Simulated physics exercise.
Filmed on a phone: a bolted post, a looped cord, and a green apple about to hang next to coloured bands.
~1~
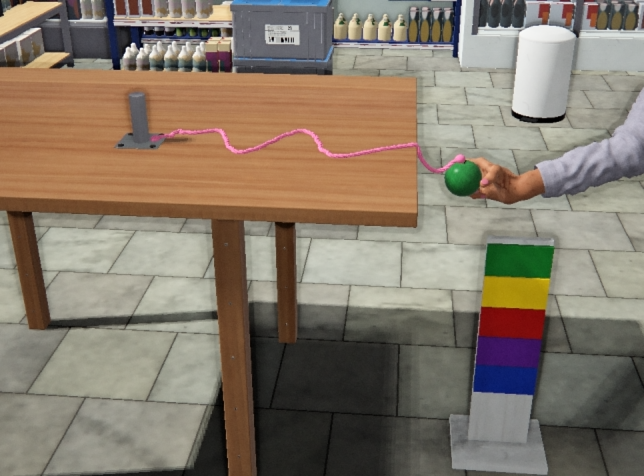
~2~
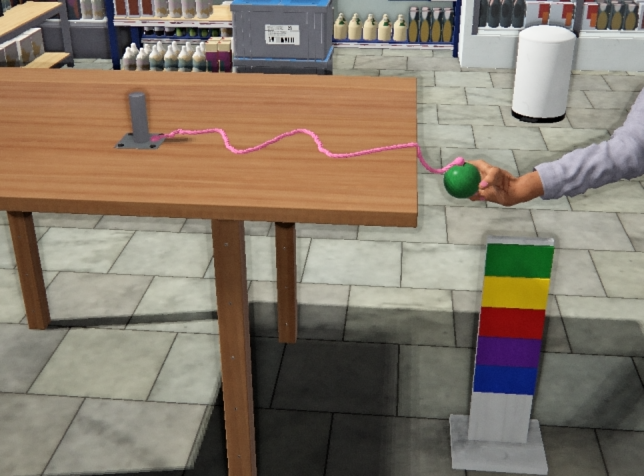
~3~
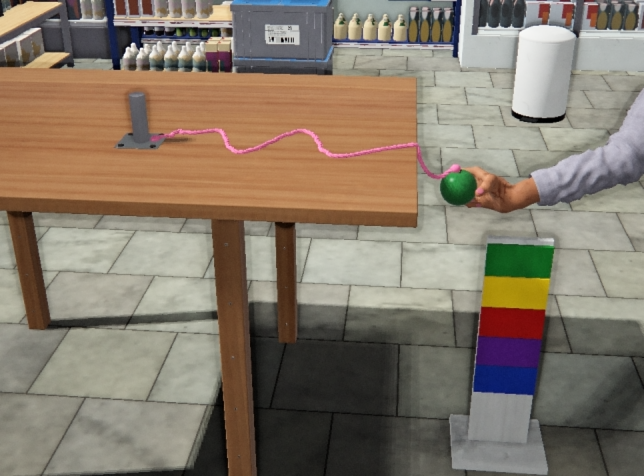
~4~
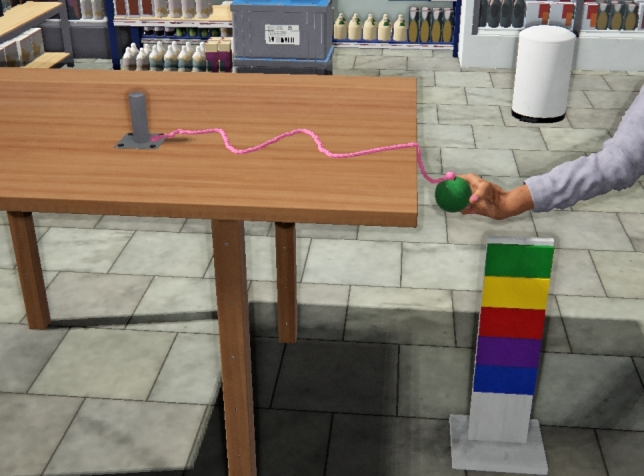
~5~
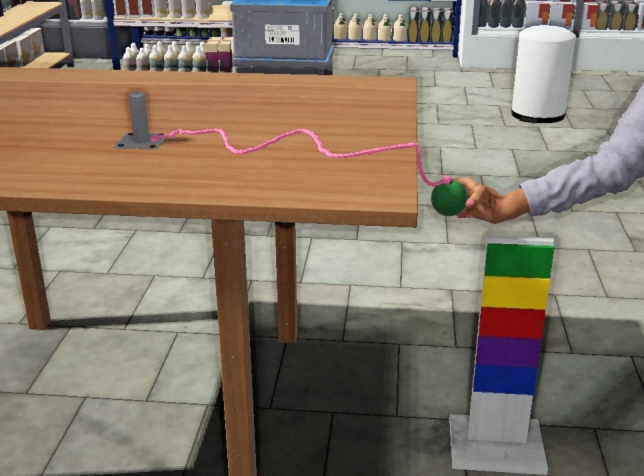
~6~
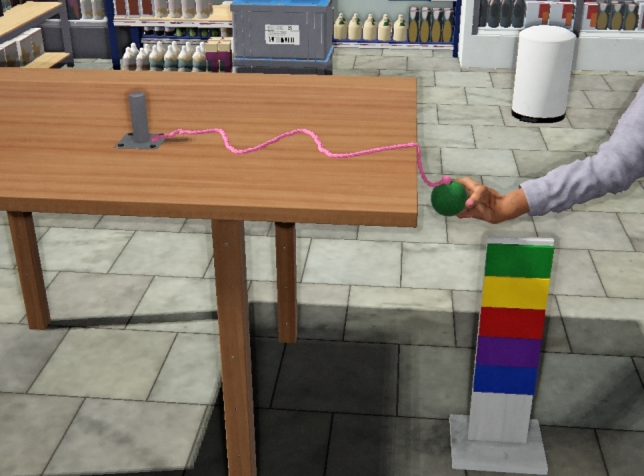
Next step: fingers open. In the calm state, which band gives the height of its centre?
The purple band gives it.
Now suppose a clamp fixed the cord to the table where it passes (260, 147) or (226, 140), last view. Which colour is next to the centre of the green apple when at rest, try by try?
Results, in sequence: Yellow / red.
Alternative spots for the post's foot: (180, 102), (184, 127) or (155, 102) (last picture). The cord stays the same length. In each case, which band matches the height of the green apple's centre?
Try one - purple; try two - blue; try three - red.
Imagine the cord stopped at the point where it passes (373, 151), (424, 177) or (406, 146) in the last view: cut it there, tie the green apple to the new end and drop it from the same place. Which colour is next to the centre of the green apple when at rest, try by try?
The bands would be green, red and yellow, in that order.
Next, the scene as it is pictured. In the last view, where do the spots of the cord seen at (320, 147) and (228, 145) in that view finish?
At (416, 181) for the first, at (286, 143) for the second.
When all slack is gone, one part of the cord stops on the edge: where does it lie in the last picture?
Look close to (314, 136) - that's the one.
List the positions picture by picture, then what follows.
In the first frame, green apple (463, 178); green (519, 262); yellow (515, 294); red (512, 324); purple (508, 353); blue (505, 381).
In the second frame, green apple (462, 180); cord through (181, 133) (229, 145) (282, 137) (321, 149) (391, 148).
In the third frame, green apple (459, 187).
In the fourth frame, green apple (453, 194); cord through (181, 133) (229, 145) (282, 137) (321, 149) (391, 148).
In the fifth frame, green apple (449, 198).
In the sixth frame, green apple (449, 198); cord through (181, 133) (229, 145) (282, 137) (321, 149) (391, 148).
Early on, apple near (408, 324); level with red.
Midway, apple near (402, 347); level with purple.
Finally, apple near (404, 350); level with purple. Its middle rests at the purple band.
